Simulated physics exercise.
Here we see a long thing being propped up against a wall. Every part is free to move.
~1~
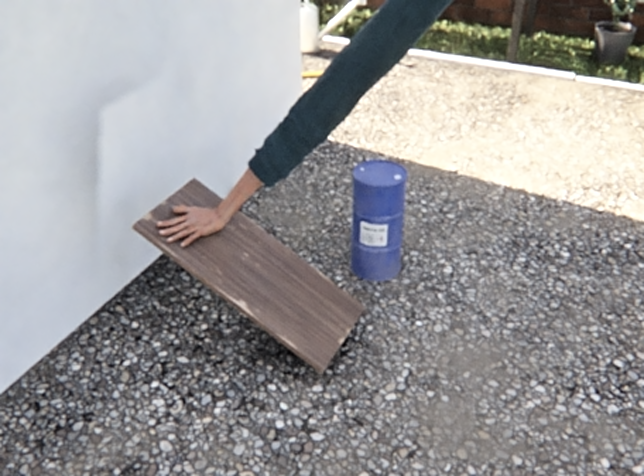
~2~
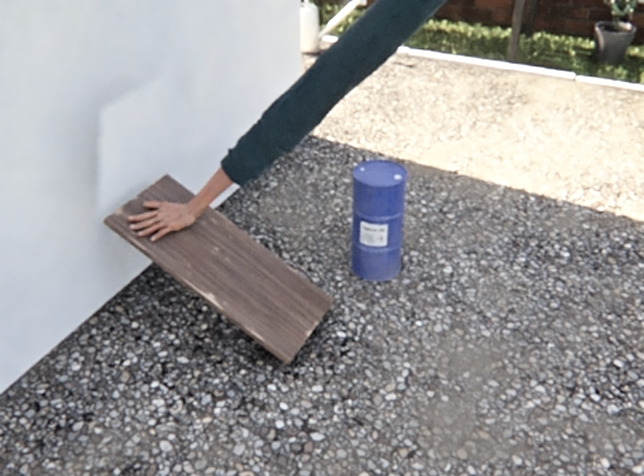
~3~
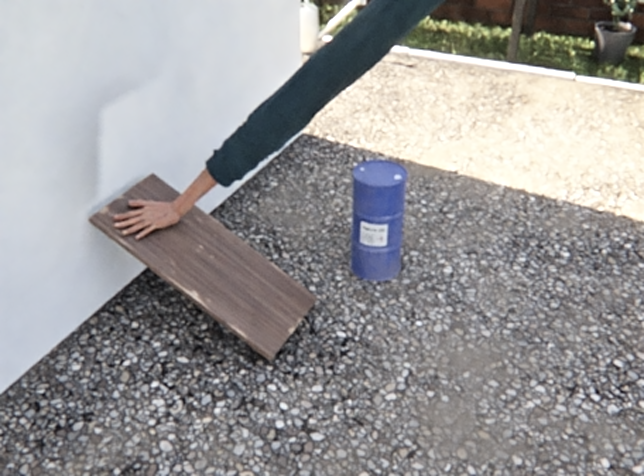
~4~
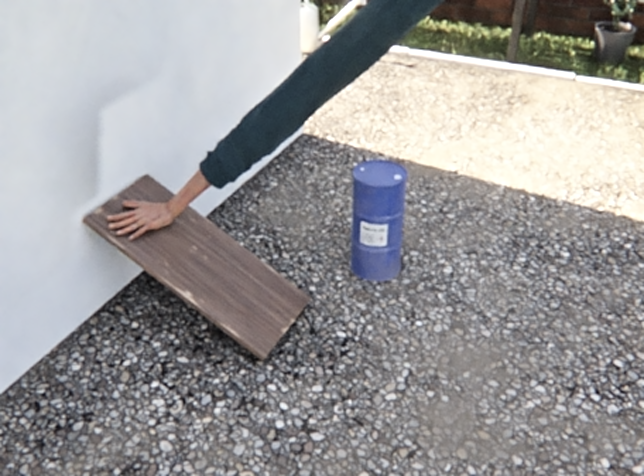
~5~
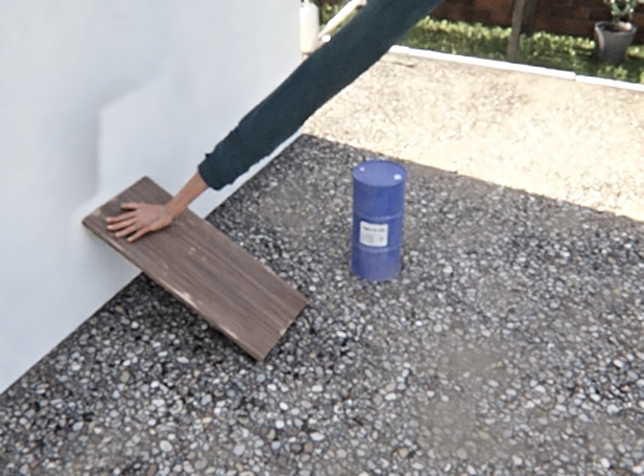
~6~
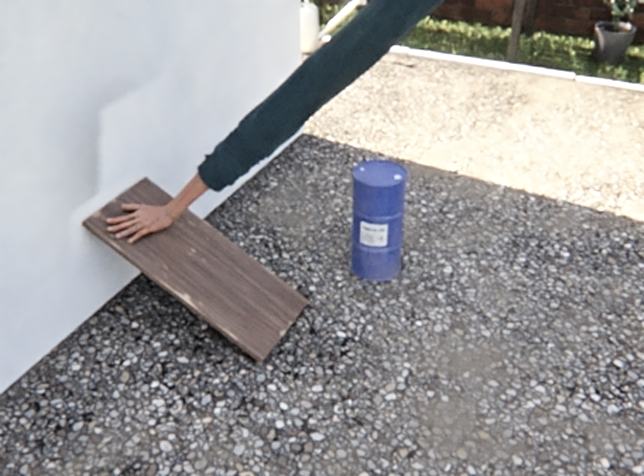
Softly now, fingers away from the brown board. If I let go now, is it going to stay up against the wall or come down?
It turns unstable.
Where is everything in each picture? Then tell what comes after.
In the first picture, on its way; brown board (254, 269); blue canister (378, 221).
In the second picture, on its way; brown board (224, 263); blue canister (378, 221).
In the third picture, on its way; brown board (208, 261); blue canister (378, 221).
In the fourth picture, on its way; brown board (202, 262); blue canister (378, 221).
In the fifth picture, propped up under the hand; brown board (200, 263); blue canister (378, 221).
In the sixth picture, propped up under the hand; brown board (200, 265); blue canister (378, 221).
Then, 0.30 s on from there, brown board sunk by 11° near (209, 282).
Then, 0.40 s on from there, brown board sunk by 28° near (215, 308).
In the end, moved from the start, brown board; blue canister unmoved. At the end, from the last picture's camera, brown board near (215, 307). The board slips out.
